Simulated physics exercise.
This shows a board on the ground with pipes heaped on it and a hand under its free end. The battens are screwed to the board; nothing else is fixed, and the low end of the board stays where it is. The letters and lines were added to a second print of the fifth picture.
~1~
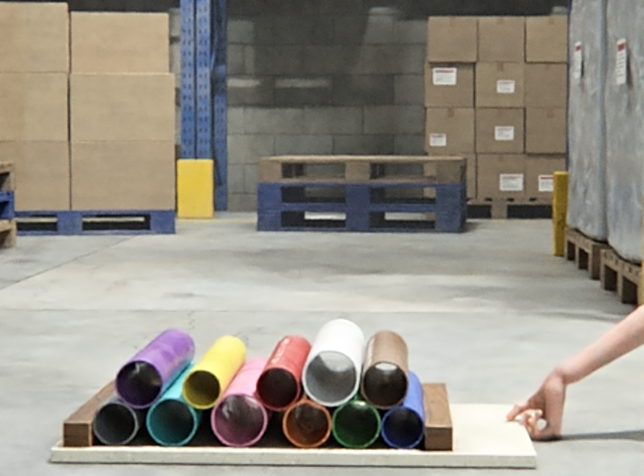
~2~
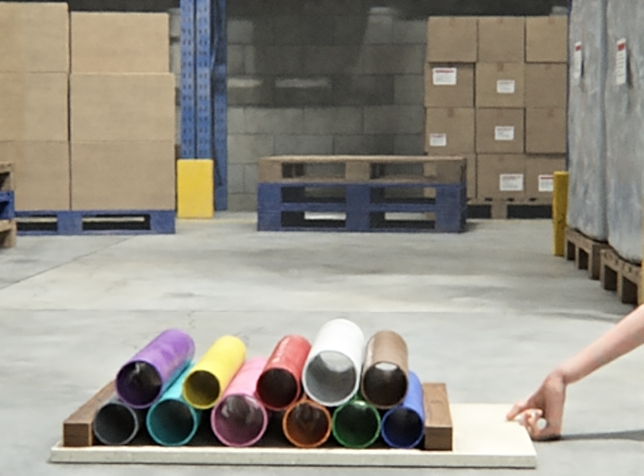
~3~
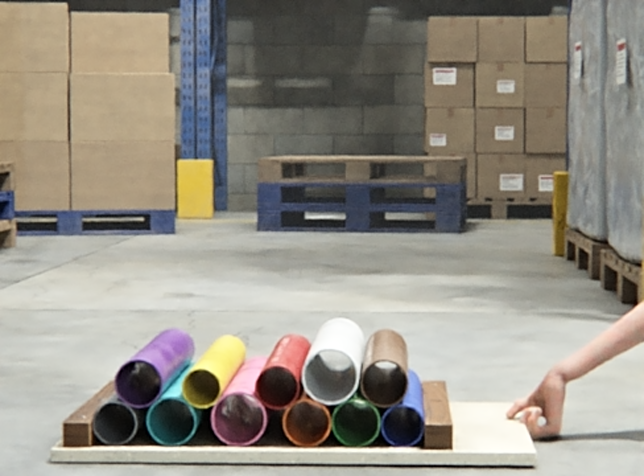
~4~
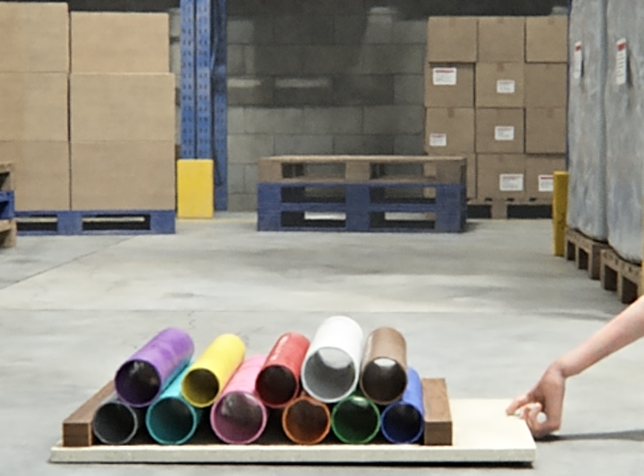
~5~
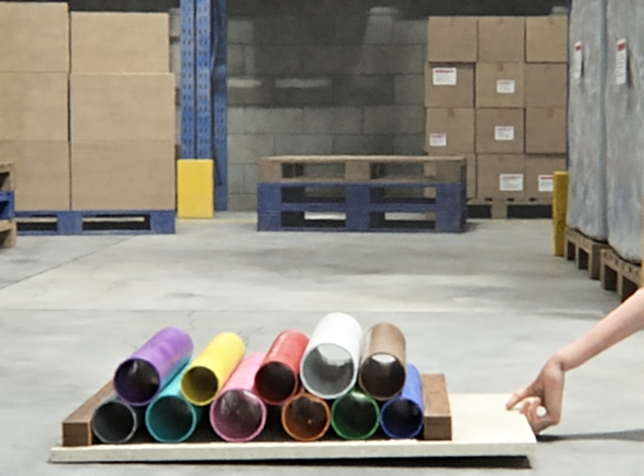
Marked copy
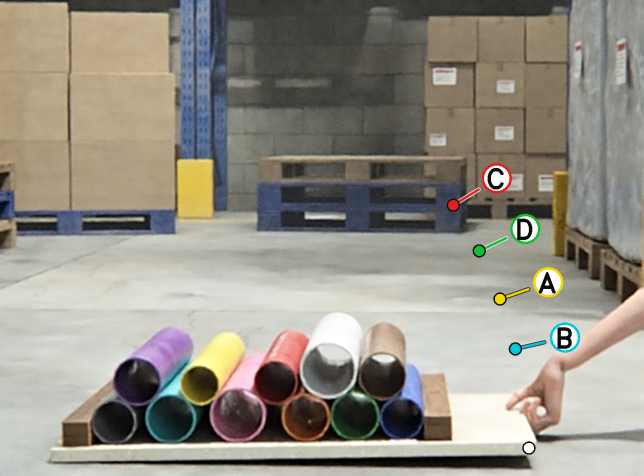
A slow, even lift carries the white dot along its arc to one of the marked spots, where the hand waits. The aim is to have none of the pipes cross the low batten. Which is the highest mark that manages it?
Lift it to A and no more.
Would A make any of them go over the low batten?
No, at A.
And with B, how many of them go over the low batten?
At B the number is none.
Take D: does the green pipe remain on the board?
Yes.
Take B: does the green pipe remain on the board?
Yes.
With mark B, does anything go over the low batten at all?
At B: No.
On the marked copy, A at (500, 299); B at (515, 349); C at (453, 205); D at (479, 251); the white dot at (529, 448).
Taking A. A third of the way, board at 14°.
Two thirds of the way, board at 20°.
When it is over, board at 20°, none over the low batten.
As for the rest, B none over the low batten; C four over the low batten (red, purple, yellow, white); D one over the low batten (purple).
